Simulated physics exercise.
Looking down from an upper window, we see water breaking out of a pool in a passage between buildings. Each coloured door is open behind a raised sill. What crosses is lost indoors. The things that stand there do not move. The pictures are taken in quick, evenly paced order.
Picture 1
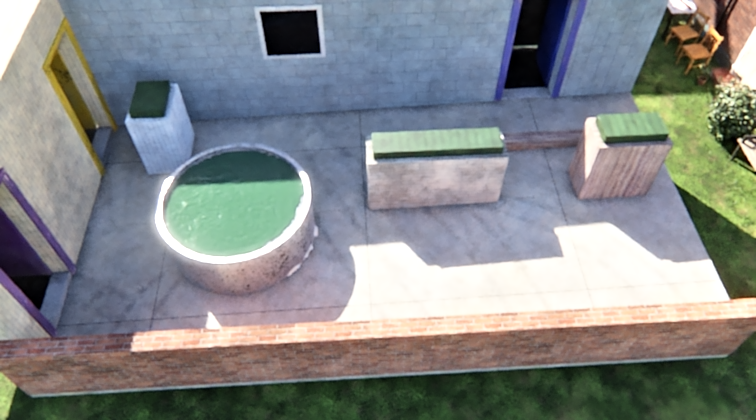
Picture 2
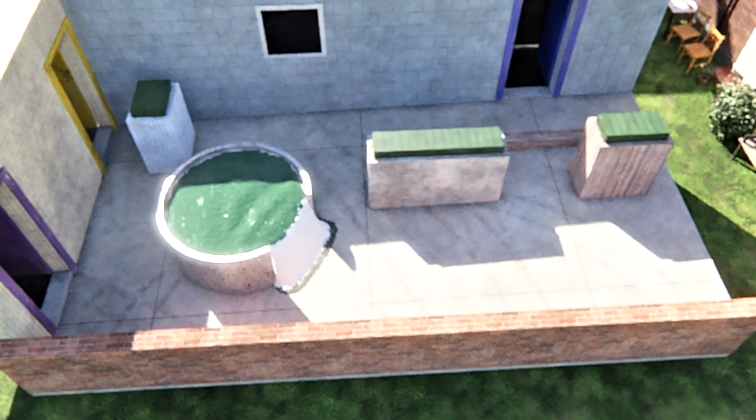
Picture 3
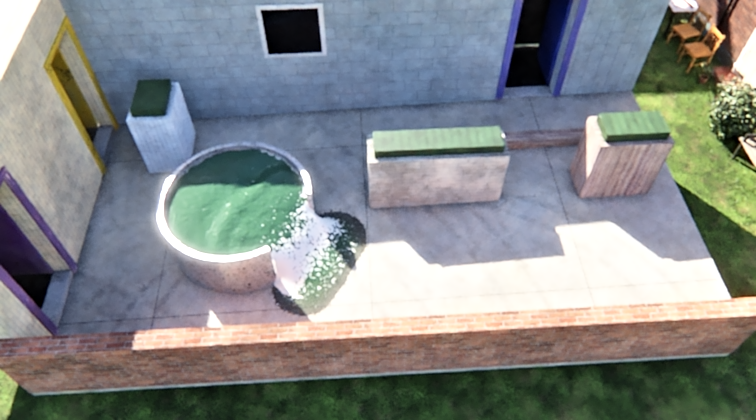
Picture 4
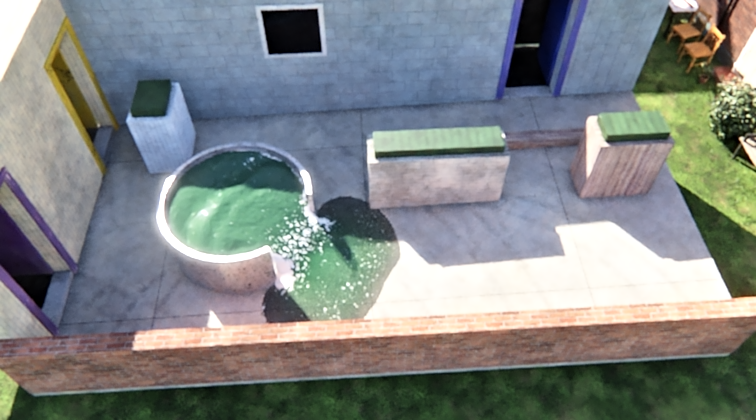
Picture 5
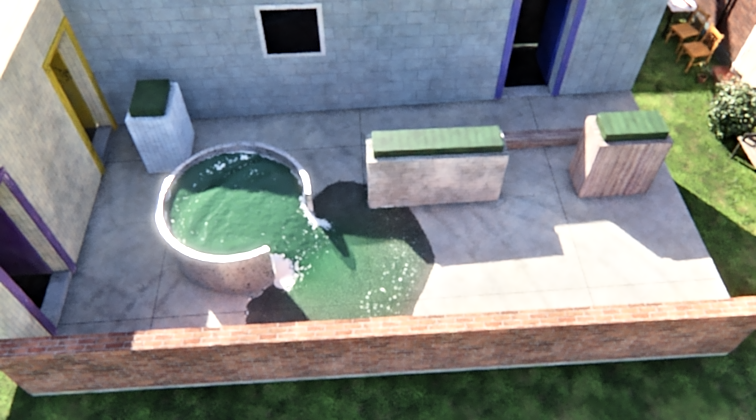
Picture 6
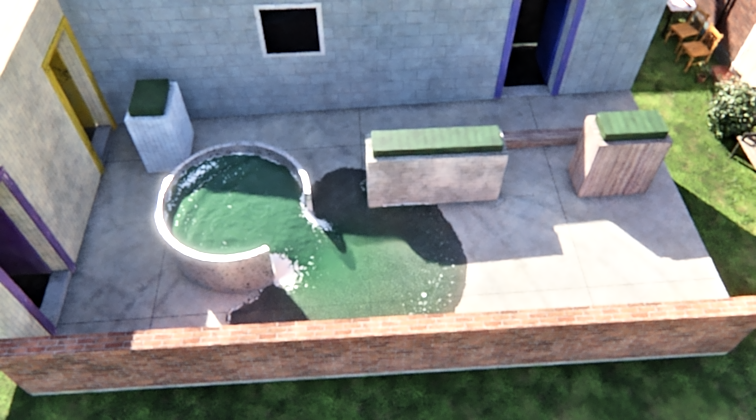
In a paved passage between buildings, a round tank of green water stands still, then its right side opens and water pours through the gap, spreading across the paving toward the low brick wall and past the long planter.
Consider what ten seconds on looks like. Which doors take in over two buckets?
Result: The blue door is not swamped; the purple door is not swamped; the yellow door is not swamped.
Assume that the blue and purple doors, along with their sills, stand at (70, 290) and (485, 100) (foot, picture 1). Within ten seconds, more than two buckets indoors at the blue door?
Well, the blue one spills past the mark, I reckon.
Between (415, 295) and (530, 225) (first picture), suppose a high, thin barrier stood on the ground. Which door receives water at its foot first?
Answer: The one in purple.
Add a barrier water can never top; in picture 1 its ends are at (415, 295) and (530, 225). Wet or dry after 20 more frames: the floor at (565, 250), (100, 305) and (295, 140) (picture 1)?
Submerged, submerged, then spared.
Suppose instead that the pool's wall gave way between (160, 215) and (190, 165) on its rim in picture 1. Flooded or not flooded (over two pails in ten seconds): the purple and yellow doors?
One by one: Purple ends up above, yellow ends up above.
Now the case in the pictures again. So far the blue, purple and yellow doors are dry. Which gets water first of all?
The one in purple.
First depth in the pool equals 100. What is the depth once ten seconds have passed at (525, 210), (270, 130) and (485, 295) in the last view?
I'd put them at close to 6 per cent, then 2 per cent, then 8 per cent.
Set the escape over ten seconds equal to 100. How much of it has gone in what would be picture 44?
I get 85 percent.
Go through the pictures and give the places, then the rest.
The round tank at (235, 202) is whole and still, in the first picture.
The front is at (330, 226), out from the gap at (300, 246), in the second picture.
Water pours out at (301, 248) and has run to (354, 224), in the third picture.
Water pours out at (301, 249) and has run to (354, 321), in the fourth picture.
Water pours out at (300, 249) and has run to a hidden place, in the fifth picture.
The front is at a hidden place, out from the gap at (299, 248), in the sixth picture.
A moment on, water covers 30 % of the floor; the blue door not reached, the purple door not reached, the yellow door not reached.
Next, water covers 40 % of the floor; the blue door not reached, the purple door not reached, the yellow door not reached.
Then, water covers 50 % of the floor; the blue door not reached, the purple door wet at the sill, nothing in, the yellow door not reached.
Later, water covers 60 % of the floor; the blue door not reached, the purple door wet at the sill, nothing in, the yellow door wet at the sill, nothing in.
In the end, water covers 75 % of the floor; the blue door not reached, the purple door wet at the sill, nothing in, the yellow door wet at the sill, nothing in.
